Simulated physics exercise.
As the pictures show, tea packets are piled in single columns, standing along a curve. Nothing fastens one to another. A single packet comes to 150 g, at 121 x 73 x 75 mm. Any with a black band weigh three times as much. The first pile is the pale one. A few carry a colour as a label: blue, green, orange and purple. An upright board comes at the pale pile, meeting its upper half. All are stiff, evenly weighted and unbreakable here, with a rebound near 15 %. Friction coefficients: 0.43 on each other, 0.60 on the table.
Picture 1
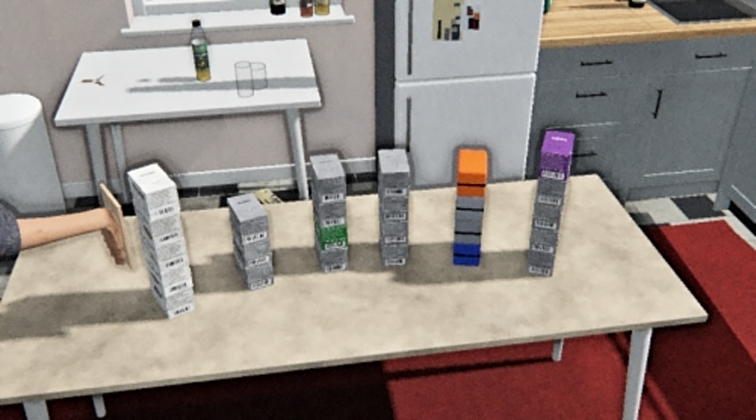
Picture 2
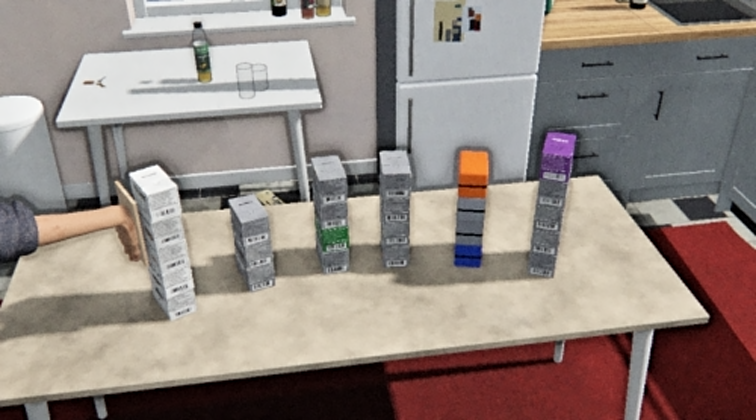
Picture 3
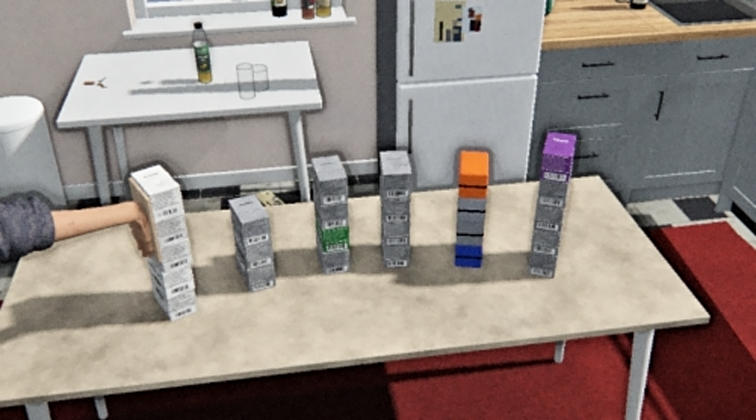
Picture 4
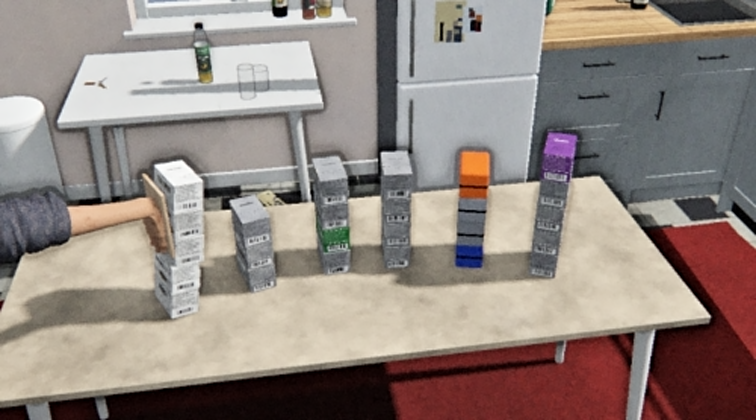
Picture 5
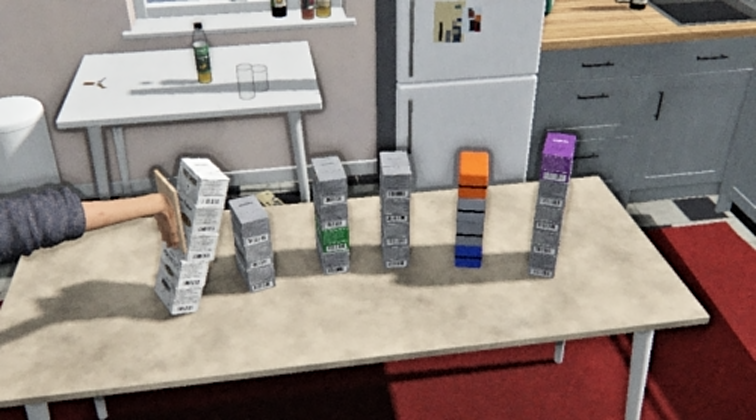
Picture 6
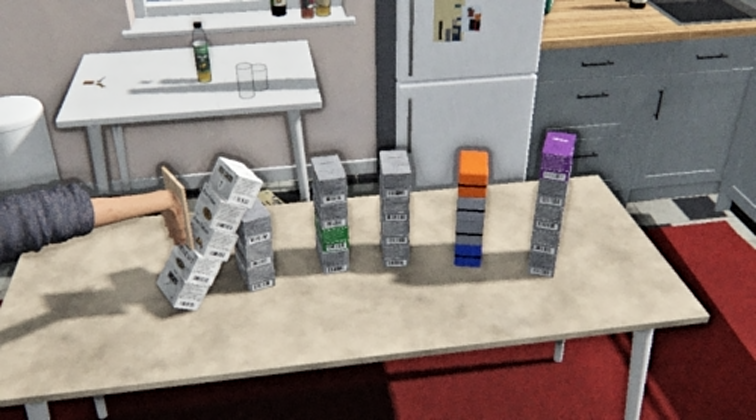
The clip shows a hand holding an upright board against the upper part of a white stack at the left of a row of stacks on a table, pushing it rightward until it leans steeply while the others stay still.
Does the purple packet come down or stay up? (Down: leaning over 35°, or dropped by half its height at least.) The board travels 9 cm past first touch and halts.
It drops.
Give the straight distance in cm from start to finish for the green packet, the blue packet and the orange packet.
Green 14, blue 8, orange 44.
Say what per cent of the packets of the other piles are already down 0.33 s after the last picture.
At that moment 15 per cent.
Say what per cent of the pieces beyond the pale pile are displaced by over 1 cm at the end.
100 per cent.
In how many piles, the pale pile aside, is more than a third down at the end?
5 in all.
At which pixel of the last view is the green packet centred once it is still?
Near (376, 233).
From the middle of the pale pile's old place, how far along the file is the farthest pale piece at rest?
Some 64 cm.
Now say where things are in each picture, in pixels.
In the first picture (each place is the centre of the face we see best), board (124, 230) 58 mm short; purple packet (554, 167); blue packet (467, 256); green packet (335, 239); the others all in place.
Board (139, 227) 26 mm short; purple packet (556, 168), in the second picture.
Board (153, 223) 6 mm in; purple packet (556, 168), in the third picture.
Board (167, 219) 38 mm in, top of the pale pile leaning 8°; purple packet (557, 169); the others all in place, in the fourth picture.
Board (179, 215) 7 cm in, top of the pale pile leaning 19°; purple packet (556, 169); the others all in place, in the fifth picture.
Board (187, 211) 9 cm in, stopped, top of the pale pile leaning 33°; purple packet (555, 168); blue packet (468, 257); green packet (336, 240); the others all in place, in the sixth picture.
Then, 0.33 s later than the last frame, 5 of the pale pile down; 3 of the 20 other packets down; purple packet unmoved; green packet tilted 5°.
Then, 1.21 s later than the last frame, 5 of the pale pile down; 9 of the 20 other packets down; purple packet unmoved; green packet tilted 53°, 41 mm lower.
Then, 2.01 s later than the last frame, 5 of the pale pile down; 20 of the 20 other packets down; purple packet on its side; orange packet on its side.
When it is over, 5 of the pale pile down; 20 of the 20 other packets down; purple packet on its side; blue packet on its side; orange packet on its side. In pixels of the last frame, middles, blue packet near (495, 246).
